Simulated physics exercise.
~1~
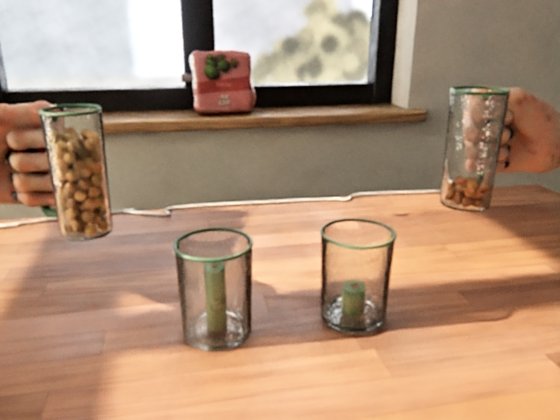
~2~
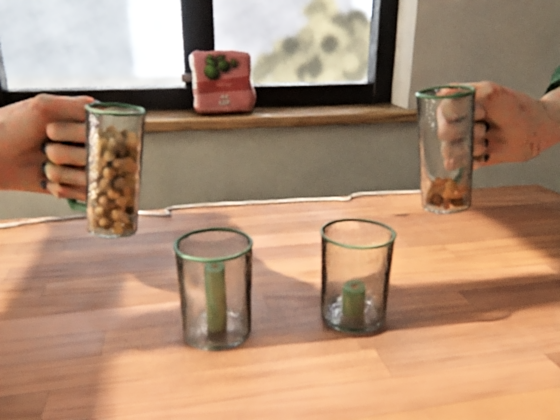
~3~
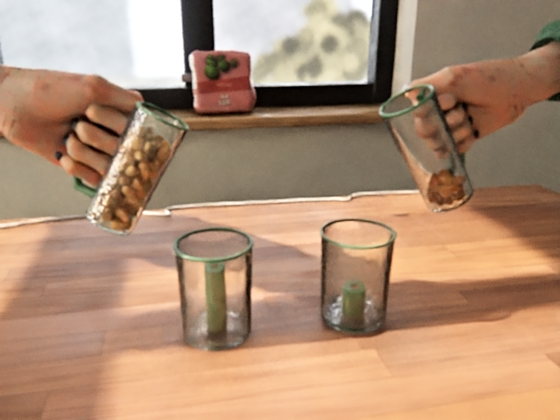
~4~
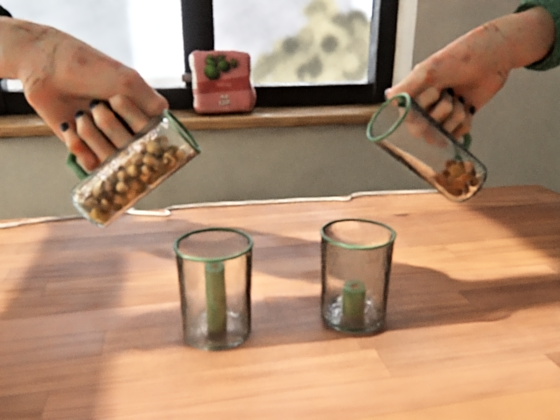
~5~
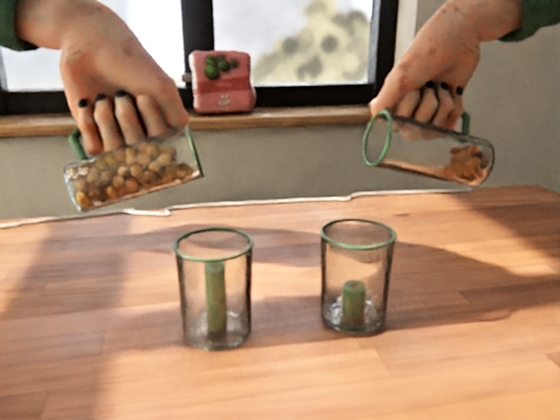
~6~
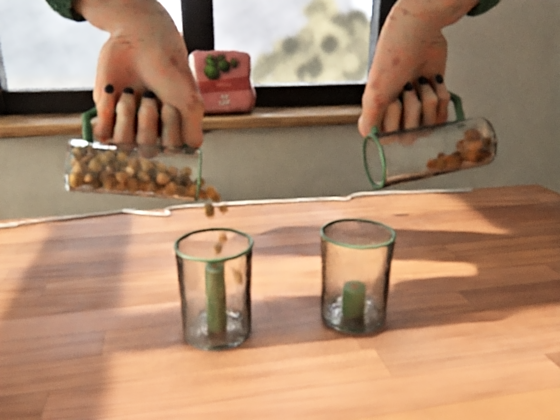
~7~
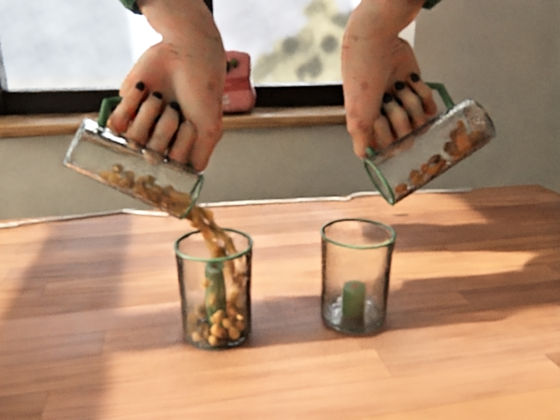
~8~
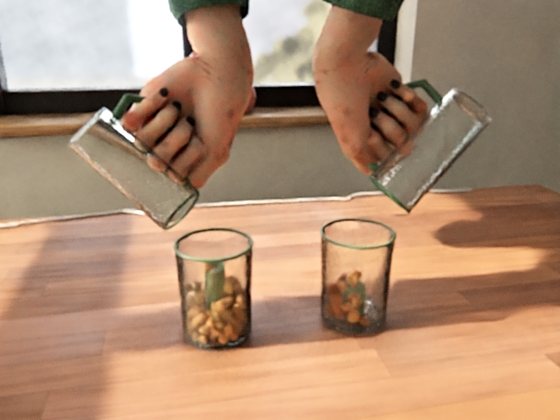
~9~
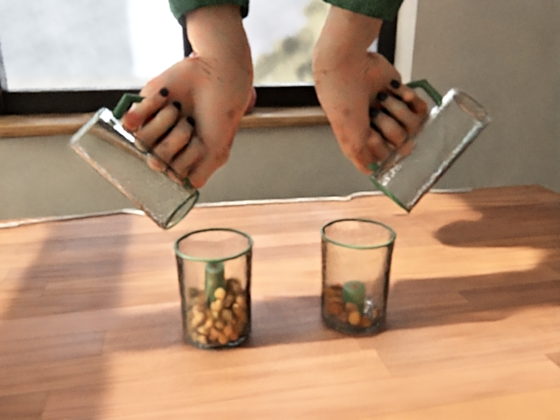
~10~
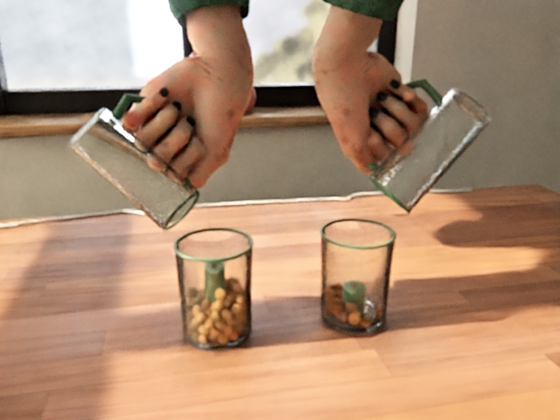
Two hands tipping glass mugs of brownish pieces into two glasses, left pouring first, green stubs inside both still showing above.
